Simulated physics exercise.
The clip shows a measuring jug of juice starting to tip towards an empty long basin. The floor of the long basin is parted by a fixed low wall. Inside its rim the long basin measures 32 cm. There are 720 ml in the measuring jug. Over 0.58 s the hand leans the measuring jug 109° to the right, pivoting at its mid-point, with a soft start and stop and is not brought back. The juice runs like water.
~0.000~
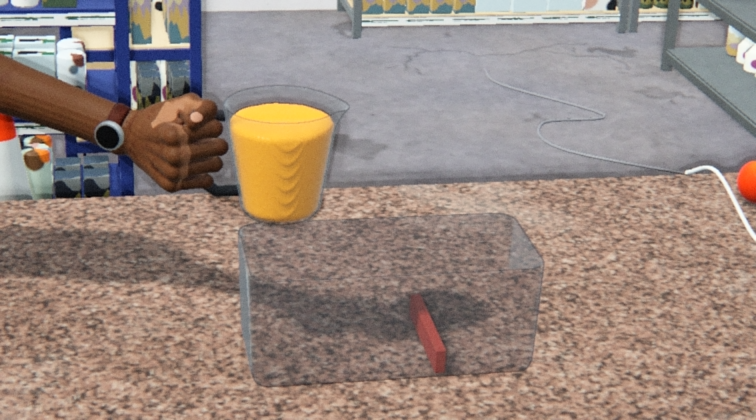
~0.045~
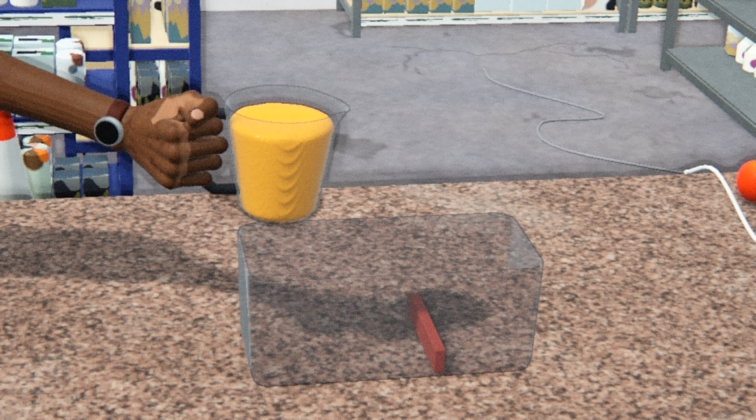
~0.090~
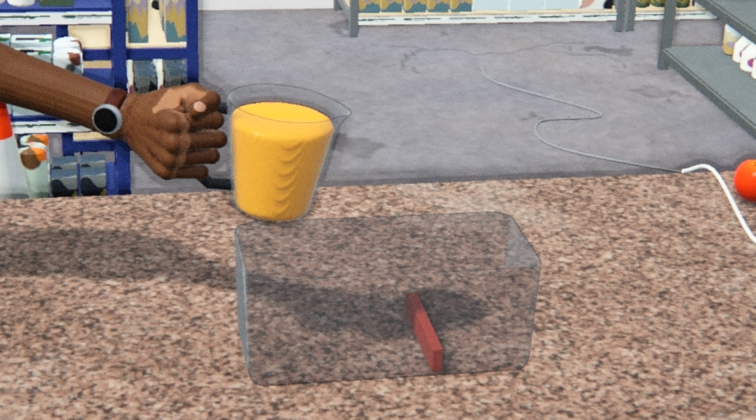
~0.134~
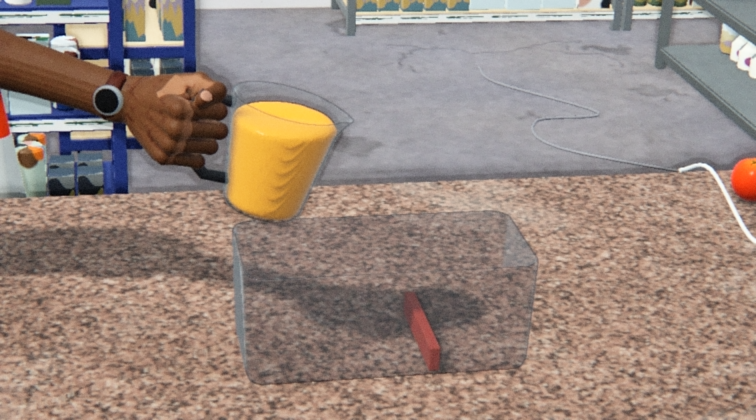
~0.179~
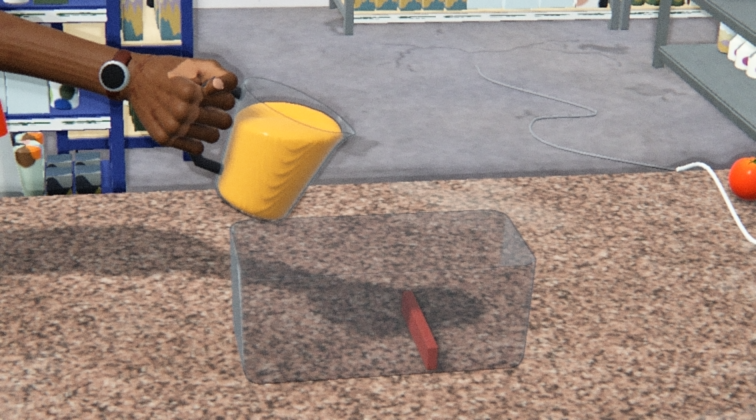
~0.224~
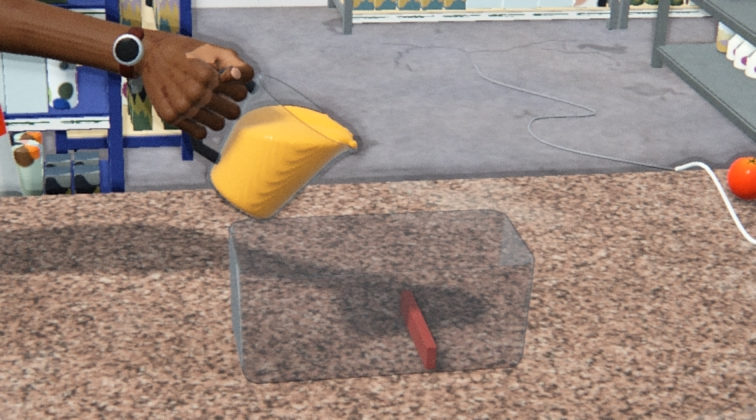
In the video, a hand tilts a clear measuring jug of thick-looking yellow-orange juice to the right above an empty transparent basin with a red upright piece inside, and the juice shifts until it reaches the pouring edge.
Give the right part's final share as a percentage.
The far part has some 19 per cent.
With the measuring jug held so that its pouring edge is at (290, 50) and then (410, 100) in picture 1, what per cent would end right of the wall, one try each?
In turn about 20 and 55 per cent.
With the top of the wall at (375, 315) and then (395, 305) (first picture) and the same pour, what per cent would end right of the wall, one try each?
First 65, then 30 per cent.
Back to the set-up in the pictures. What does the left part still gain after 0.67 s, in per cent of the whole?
About 1 per cent.
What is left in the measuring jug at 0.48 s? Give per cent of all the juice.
Near 42 in a hundred.
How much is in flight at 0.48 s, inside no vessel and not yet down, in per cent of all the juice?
Near 20 in a hundred.
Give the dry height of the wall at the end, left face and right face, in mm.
Some 8 mm on the left and 18 mm on the right.
By 0.48 s the tilt is 101° and 43 per cent is still to pour, 34 is left of the wall and 3 right of it.
By 0.67 s the tilt is 109° and 6 per cent is still to pour, 77 is left of the wall and 10 right of it.
By 0.87 s the tilt is 109° and 0 per cent is still to pour, 79 is left of the wall and 17 right of it.
By 1.08 s the tilt is 109° and 0 per cent is still to pour, 78 is left of the wall and 19 right of it.
At rest 78 per cent lies left of the wall, 19 right of it and 3 outside.
